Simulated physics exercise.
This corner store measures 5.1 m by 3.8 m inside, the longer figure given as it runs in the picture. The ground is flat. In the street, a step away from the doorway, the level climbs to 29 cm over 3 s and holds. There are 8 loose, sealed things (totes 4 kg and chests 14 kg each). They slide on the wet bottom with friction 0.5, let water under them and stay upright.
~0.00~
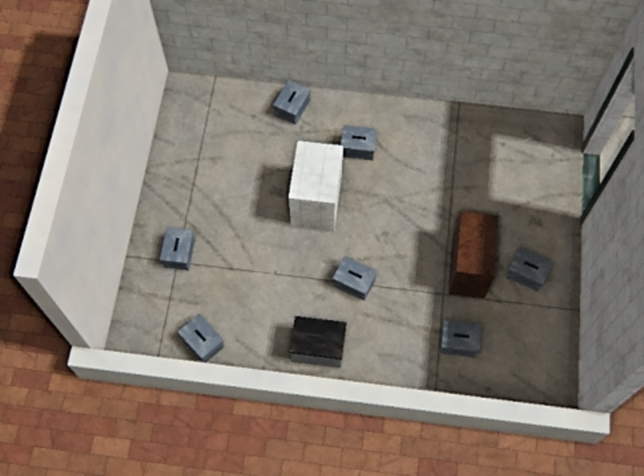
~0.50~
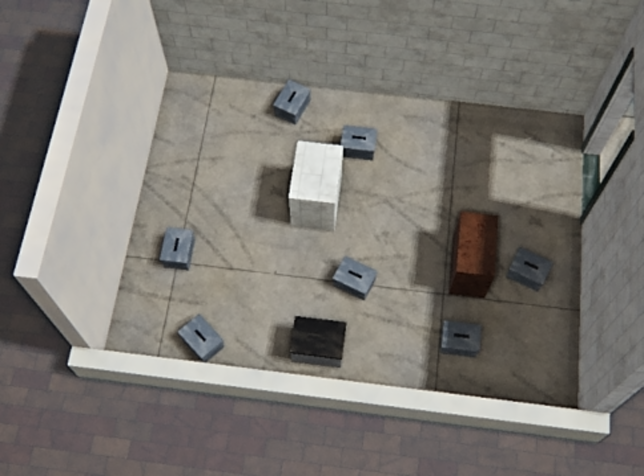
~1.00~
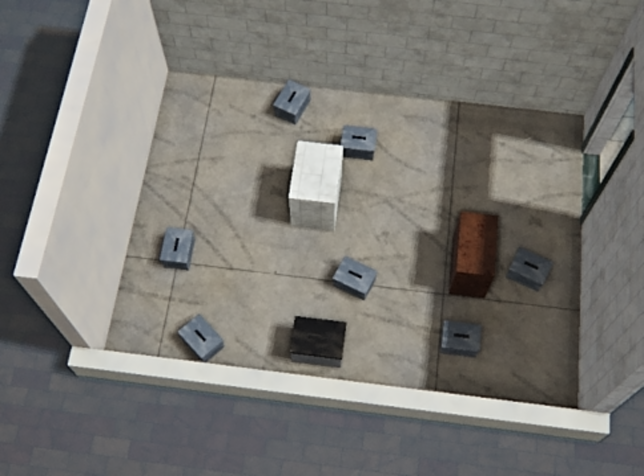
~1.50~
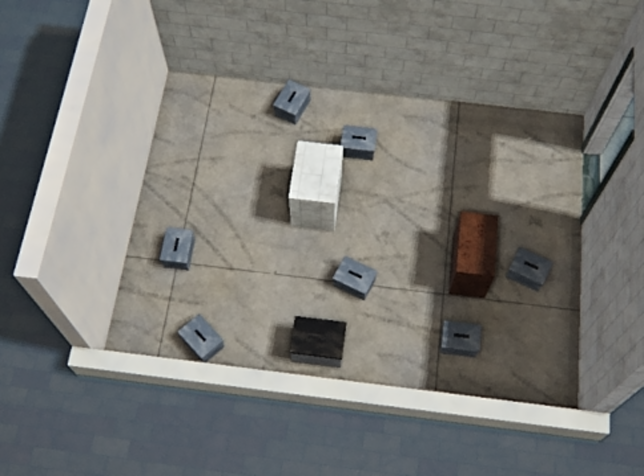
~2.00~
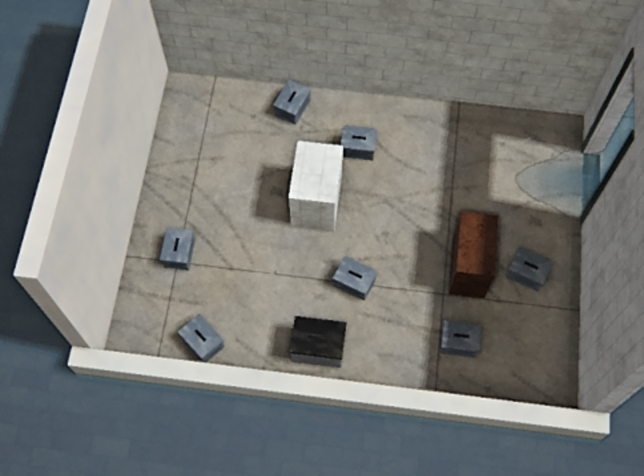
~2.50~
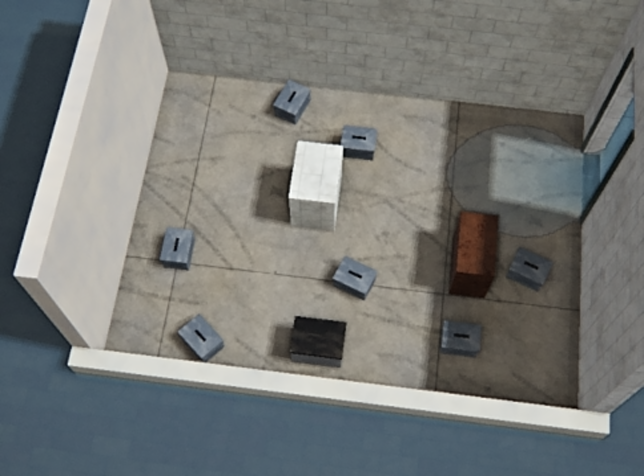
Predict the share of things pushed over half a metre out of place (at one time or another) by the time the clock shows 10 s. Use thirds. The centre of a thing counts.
Share: One to two thirds.
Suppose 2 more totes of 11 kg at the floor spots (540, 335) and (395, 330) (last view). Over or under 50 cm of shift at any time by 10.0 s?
In turn: Under, less.
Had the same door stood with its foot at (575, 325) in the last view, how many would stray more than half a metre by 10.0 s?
In that case 7 of them.
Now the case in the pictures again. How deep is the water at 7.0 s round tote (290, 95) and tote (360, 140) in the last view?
Roughly 6 and 5 cm.
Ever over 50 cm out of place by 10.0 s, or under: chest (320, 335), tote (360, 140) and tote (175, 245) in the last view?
In turn: Under, past it, more.
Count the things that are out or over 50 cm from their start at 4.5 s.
1 of them.
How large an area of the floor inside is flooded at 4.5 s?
Roughly 9.5 m2.
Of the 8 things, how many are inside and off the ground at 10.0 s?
At that moment 7.
After 3.5 s 0 of 8 are over 50 cm from their spots; 0 afloat.
After 4.5 s 1 of 8 are over 50 cm from their spots; 1 afloat.
After 7.0 s 3 of 8 are over 50 cm from their spots; 2 afloat.
After 10.0 s 4 of 8 are over 50 cm from their spots, and 5 have been at some point; 7 afloat.
